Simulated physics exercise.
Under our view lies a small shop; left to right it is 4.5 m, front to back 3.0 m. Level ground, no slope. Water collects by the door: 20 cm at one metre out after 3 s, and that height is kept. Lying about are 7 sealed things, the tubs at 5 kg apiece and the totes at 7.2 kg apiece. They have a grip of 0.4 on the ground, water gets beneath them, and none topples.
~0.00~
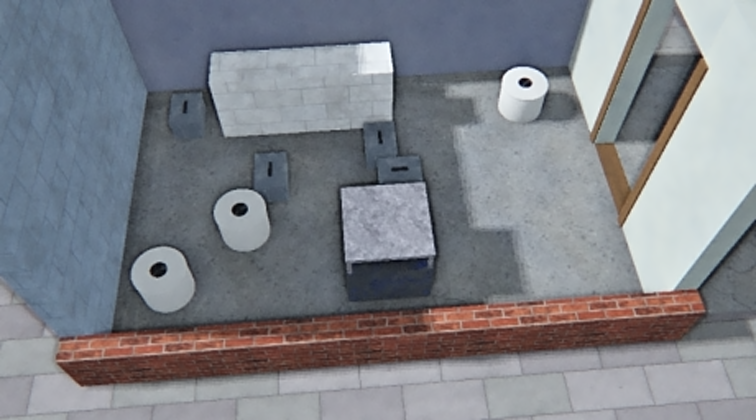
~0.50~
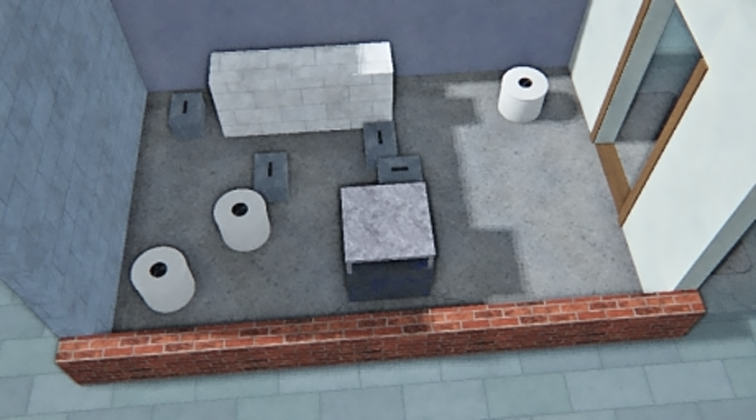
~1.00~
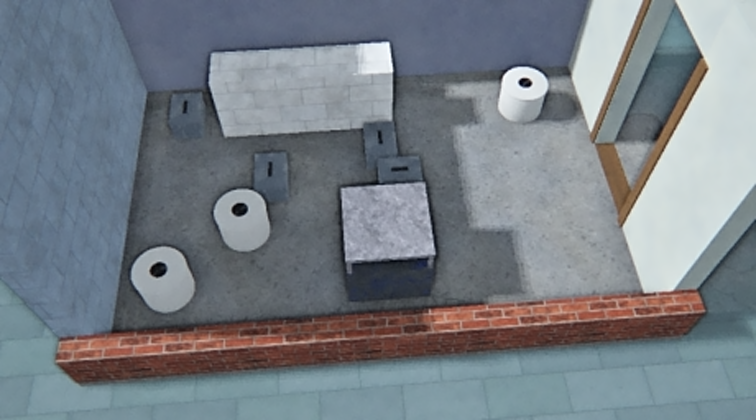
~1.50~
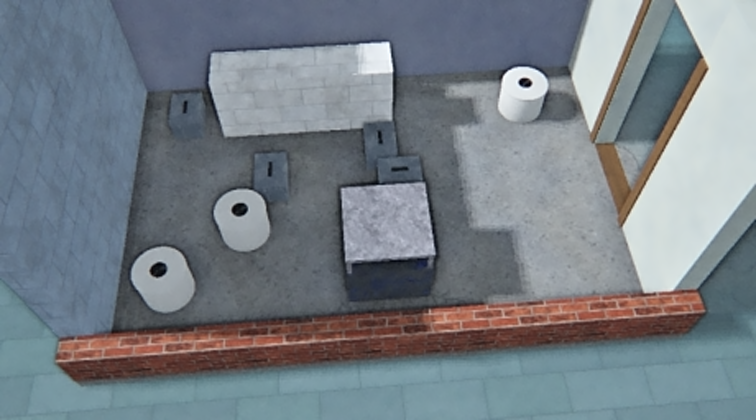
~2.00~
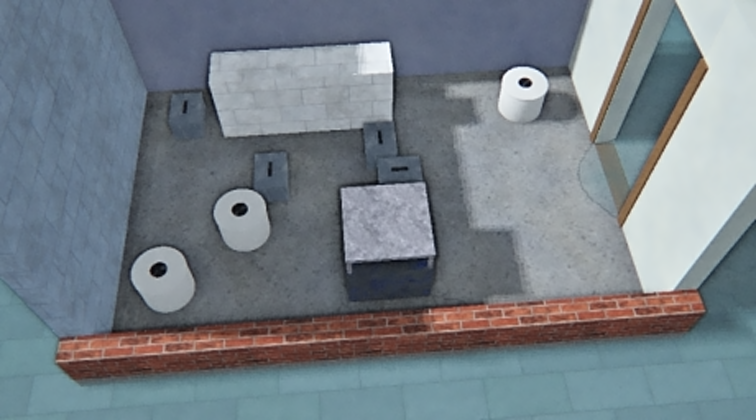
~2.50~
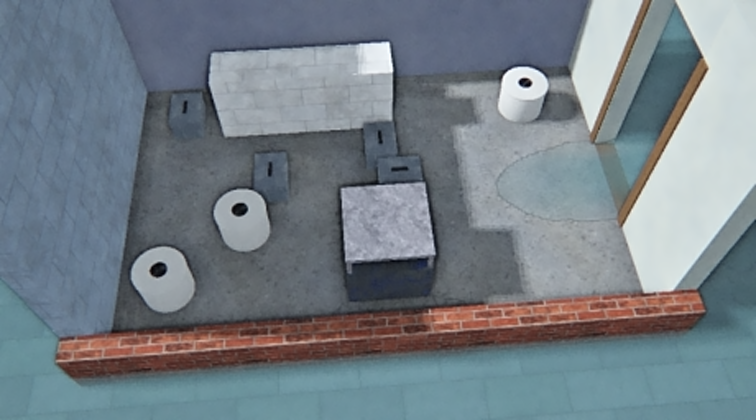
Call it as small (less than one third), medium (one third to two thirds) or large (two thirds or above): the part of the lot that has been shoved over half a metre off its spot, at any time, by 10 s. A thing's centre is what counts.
Medium.
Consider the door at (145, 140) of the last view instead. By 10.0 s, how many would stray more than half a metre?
Count: 6.
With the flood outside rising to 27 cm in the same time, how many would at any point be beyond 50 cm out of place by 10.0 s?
Count: 6.
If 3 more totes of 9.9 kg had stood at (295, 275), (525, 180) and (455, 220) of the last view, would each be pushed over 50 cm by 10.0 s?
One by one, in that order: Below it, above it, above it.
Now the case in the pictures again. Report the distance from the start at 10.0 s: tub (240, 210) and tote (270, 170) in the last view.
First 80 cm, then 120 cm.
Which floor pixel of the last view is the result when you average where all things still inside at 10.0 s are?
I'd say about (273, 204) in the last view.
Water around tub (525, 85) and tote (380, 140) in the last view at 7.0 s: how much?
Roughly 3 and 6 cm.
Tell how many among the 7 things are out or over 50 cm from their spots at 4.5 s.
The number by then is 0.
After 3.5 s 0 of 7 are over 50 cm from their spots; 0 afloat.
After 4.5 s 0 of 7 are over 50 cm from their spots; 0 afloat.
After 7.0 s 4 of 7 are over 50 cm from their spots; 1 afloat.
After 10.0 s 4 of 7 are over 50 cm from their spots, and 4 have been at some point; 7 afloat.
